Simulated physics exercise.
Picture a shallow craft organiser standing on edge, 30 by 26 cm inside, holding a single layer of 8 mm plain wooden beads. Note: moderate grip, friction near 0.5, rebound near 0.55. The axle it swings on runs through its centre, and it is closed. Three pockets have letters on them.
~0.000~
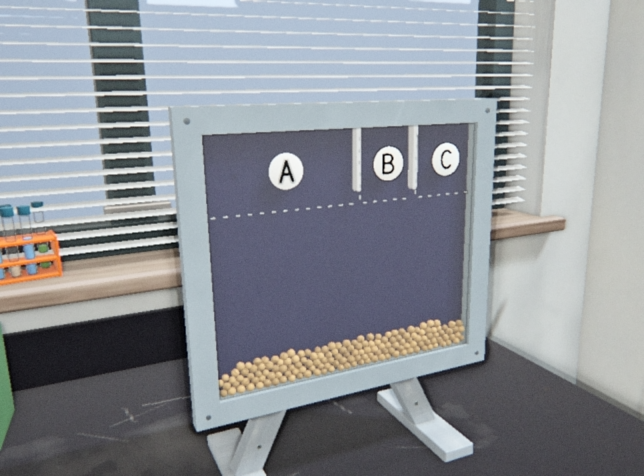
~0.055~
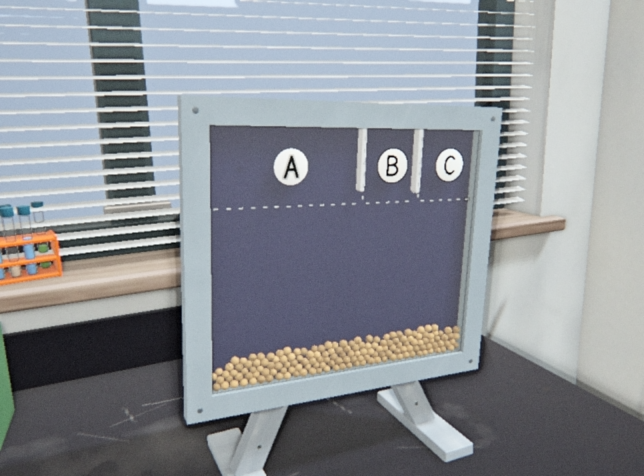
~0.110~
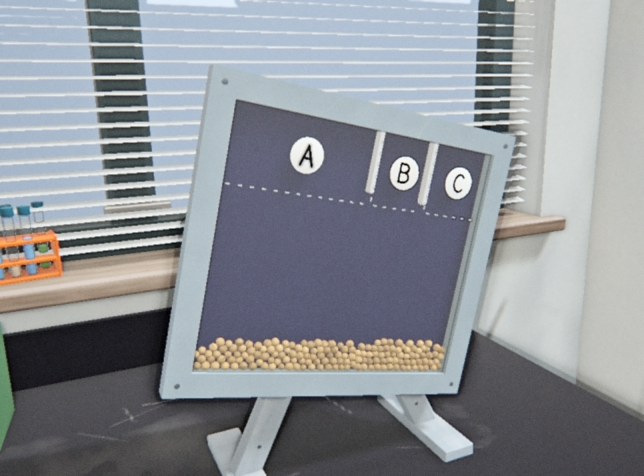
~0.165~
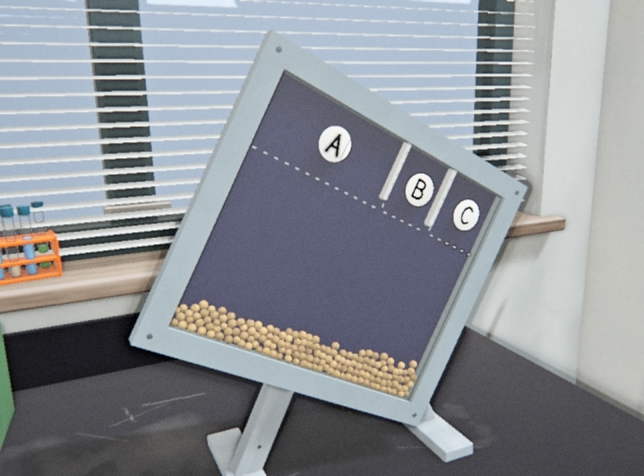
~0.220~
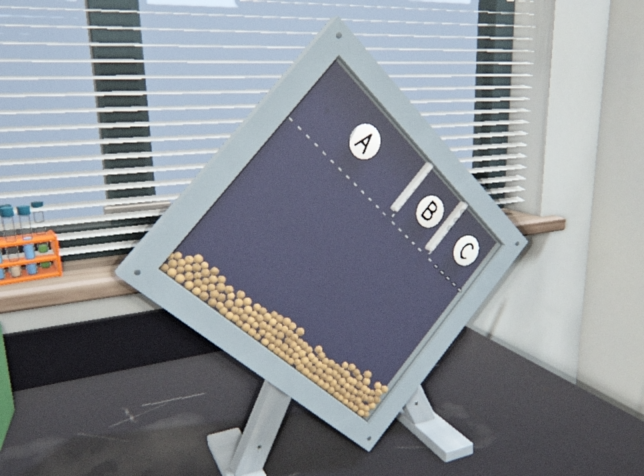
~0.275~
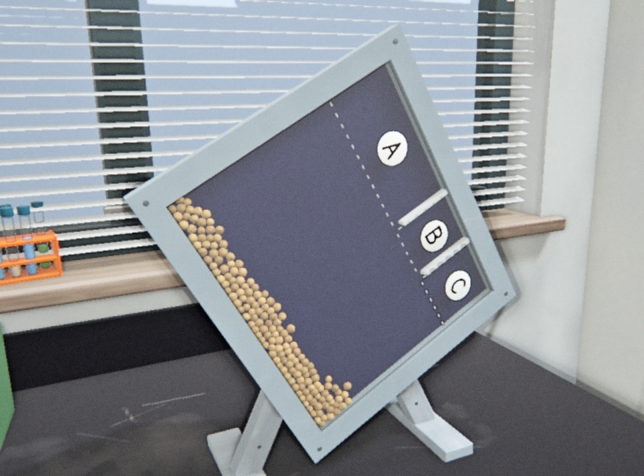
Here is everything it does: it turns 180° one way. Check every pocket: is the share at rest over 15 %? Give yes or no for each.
A: No, B: Yes, C: Yes.
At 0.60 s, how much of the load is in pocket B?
I'd say some 10 in a hundred.
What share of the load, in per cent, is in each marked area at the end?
In per cent: Pocket A gets 5, pocket B gets 25, pocket C gets 55.
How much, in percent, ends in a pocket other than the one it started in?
About 90 percent.
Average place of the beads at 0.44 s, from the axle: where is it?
Roughly 11 centimetres to the left and 2 centimetres below.
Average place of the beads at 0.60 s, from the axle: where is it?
About 8 cm left and 7 cm below.
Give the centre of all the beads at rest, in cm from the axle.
Some 9 cm left and 9 cm below.
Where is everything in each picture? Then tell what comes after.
The first frame shows level; about 160 beads; load centre (352, 354); top bead (430, 324); A (286, 171), B (388, 164), C (446, 159).
The second frame shows turned 3° clockwise; load centre (348, 355); top bead (235, 361).
The third frame shows turned 13° clockwise; load centre (335, 356); top bead (220, 342); wall ends (370, 191), (422, 202).
The fourth frame shows turned 28° clockwise; load centre (313, 354); top bead (204, 305).
The fifth frame shows turned 45° clockwise; load centre (289, 344); top bead (170, 256).
The sixth frame shows turned 61° clockwise; load centre (270, 328); top bead (180, 199); A (392, 149), B (434, 236), C (458, 286).
After 0.44 s, it stands 110° clockwise; the beads' middle is 11 cm left of and 2 cm below the centre; nothing in the marked areas.
After 0.60 s, it stands 158° clockwise; the beads' middle is 8 cm left of and 7 cm below the centre; B 10 %, C 35 %.
After 0.74 s, it stands 180° clockwise; the beads' middle is 9 cm left of and 8 cm below the centre; A 5 %, B 15 %, C 55 %.
All still by 1.4 s, it stands 180° clockwise; A 5 %, B 25 %, C 55 %, elsewhere 10 %.
